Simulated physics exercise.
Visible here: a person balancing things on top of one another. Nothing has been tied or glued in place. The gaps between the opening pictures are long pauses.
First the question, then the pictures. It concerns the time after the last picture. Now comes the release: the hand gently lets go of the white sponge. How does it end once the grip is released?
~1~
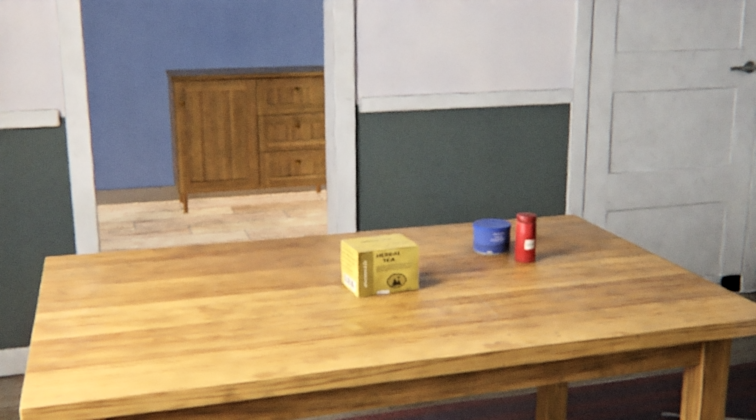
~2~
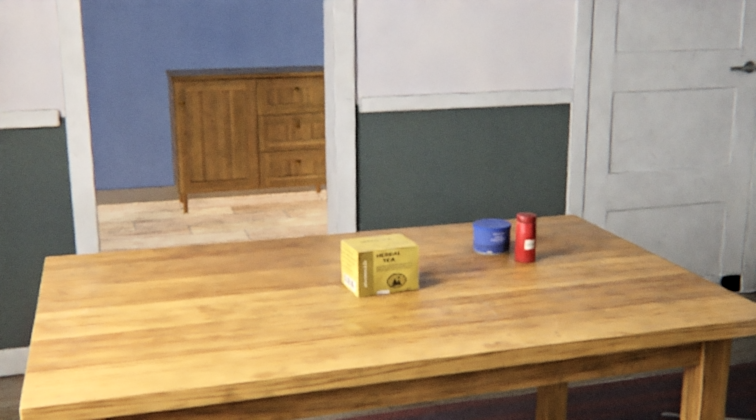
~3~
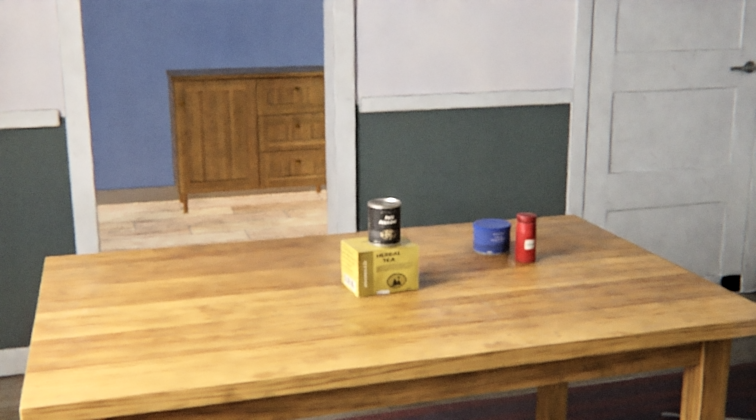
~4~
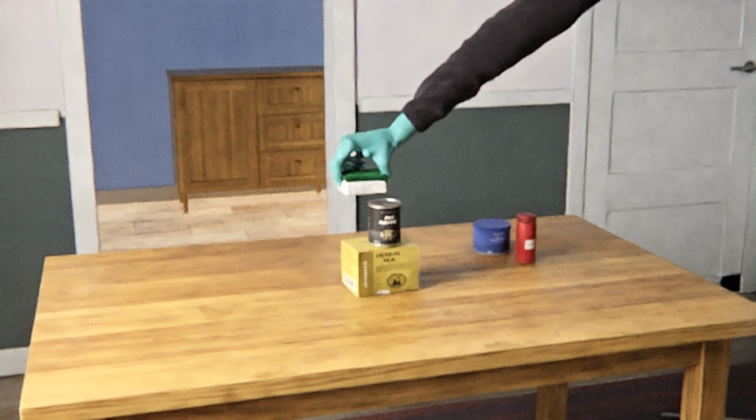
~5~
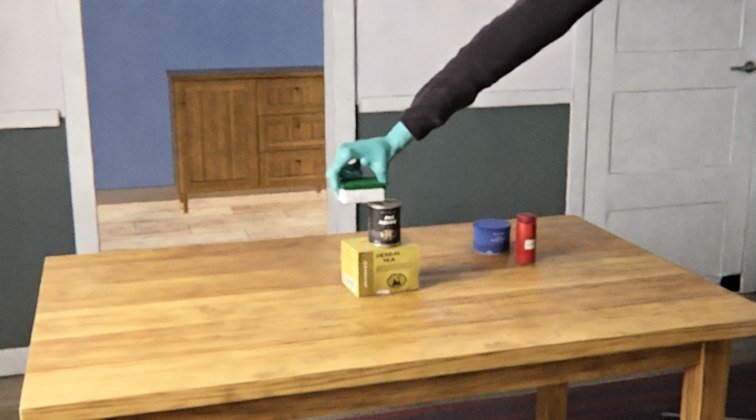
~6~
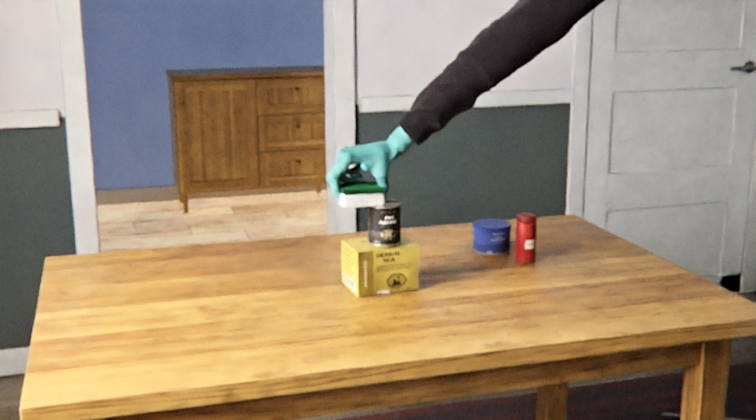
It ends with the pile collapsed.
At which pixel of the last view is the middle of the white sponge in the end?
End position in the final view: Approximately (296, 286).
Then, 0.30 s after the last picture, white sponge now fallen.
Then, 0.40 s after the last picture, things are still on the move.
Then, 0.50 s after the last picture, as before.
At rest, fallen, white sponge; the other 4 in place. Seen from the same camera at the end, white sponge near (296, 286). The pile comes apart.
